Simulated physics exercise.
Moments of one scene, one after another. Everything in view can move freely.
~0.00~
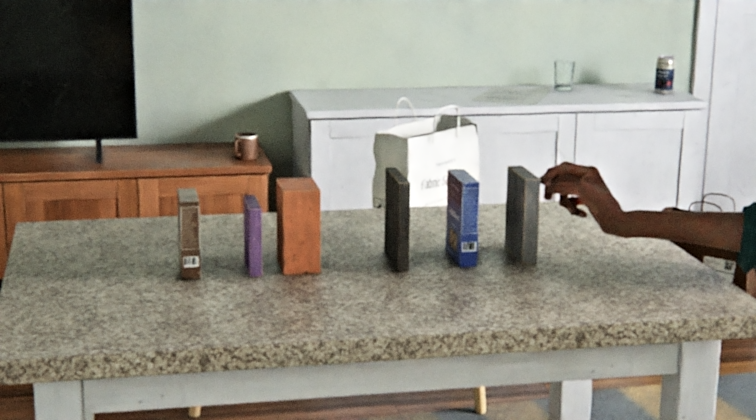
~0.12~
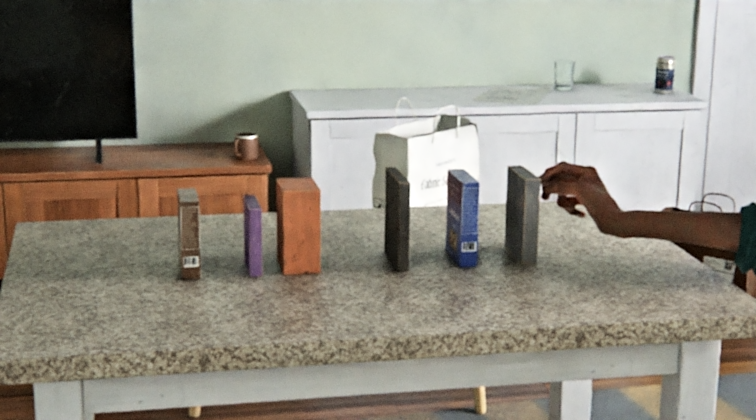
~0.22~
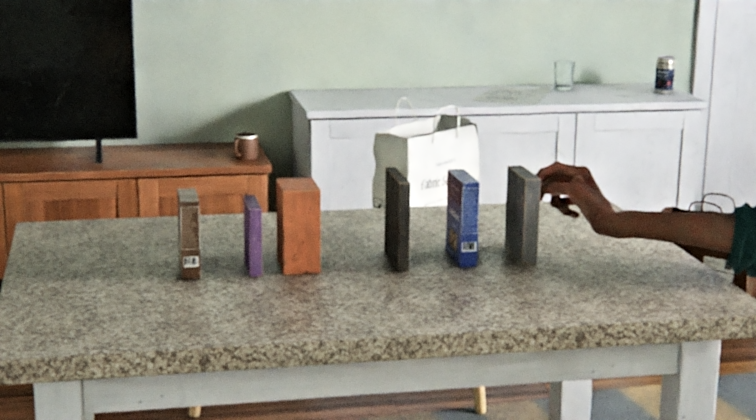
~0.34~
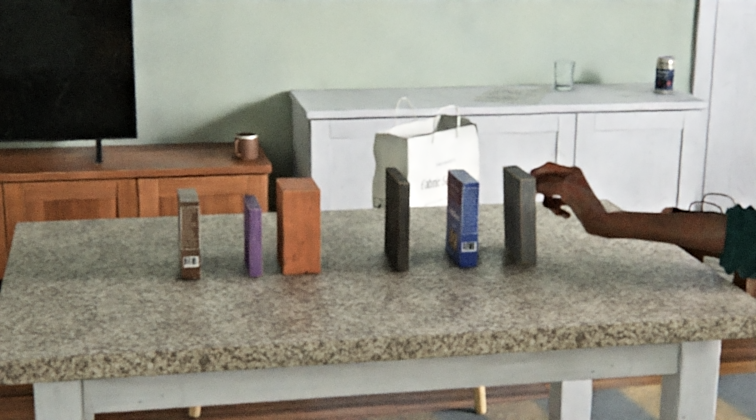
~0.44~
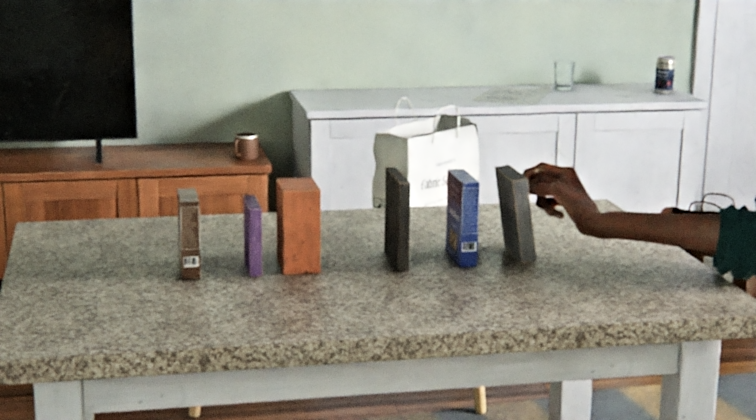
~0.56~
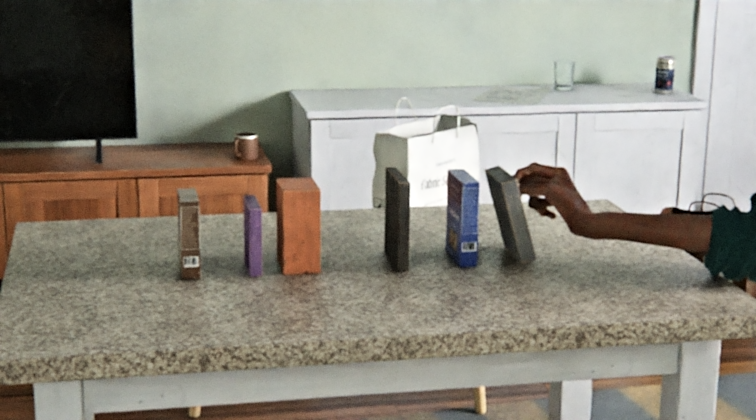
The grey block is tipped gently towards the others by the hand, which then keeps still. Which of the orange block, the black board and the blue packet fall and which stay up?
Outcome: I expect the orange block to remain erect; I expect the black board to go down; I expect the blue packet to go down.
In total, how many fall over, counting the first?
That makes 3 altogether.
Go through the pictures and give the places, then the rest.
In the first picture, orange block (298, 225); black board (397, 219); blue packet (462, 218).
In the second picture, purple block (253, 235).
In the third picture, purple block (253, 235).
In the fourth picture, grey block 4° over; purple block (253, 235).
In the fifth picture, grey block 9° over; purple block (253, 235).
In the sixth picture, grey block 16° over; orange block (298, 225); black board (397, 219); blue packet (462, 218).
After 0.76 s, grey block 44° over; blue packet turned 15° from how it was put near (451, 217).
After 0.96 s, grey block 71° over; blue packet turned 67° from how it was put near (419, 236); black board turned 43° from how it was put near (366, 228).
After 1.06 s, grey block 72° over; blue packet on its side near (415, 242); black board turned 71° from how it was put near (358, 244); orange block turned 5° from how it was put near (293, 225).
After 1.46 s, grey block 72° over; blue packet on its side near (414, 243); black board on its side near (359, 258).
In the end (3.6 s), toppled on the table, blue packet and black board; the other 2 unmoved. At the end, from the last picture's camera, orange block near (295, 226), black board near (359, 258).
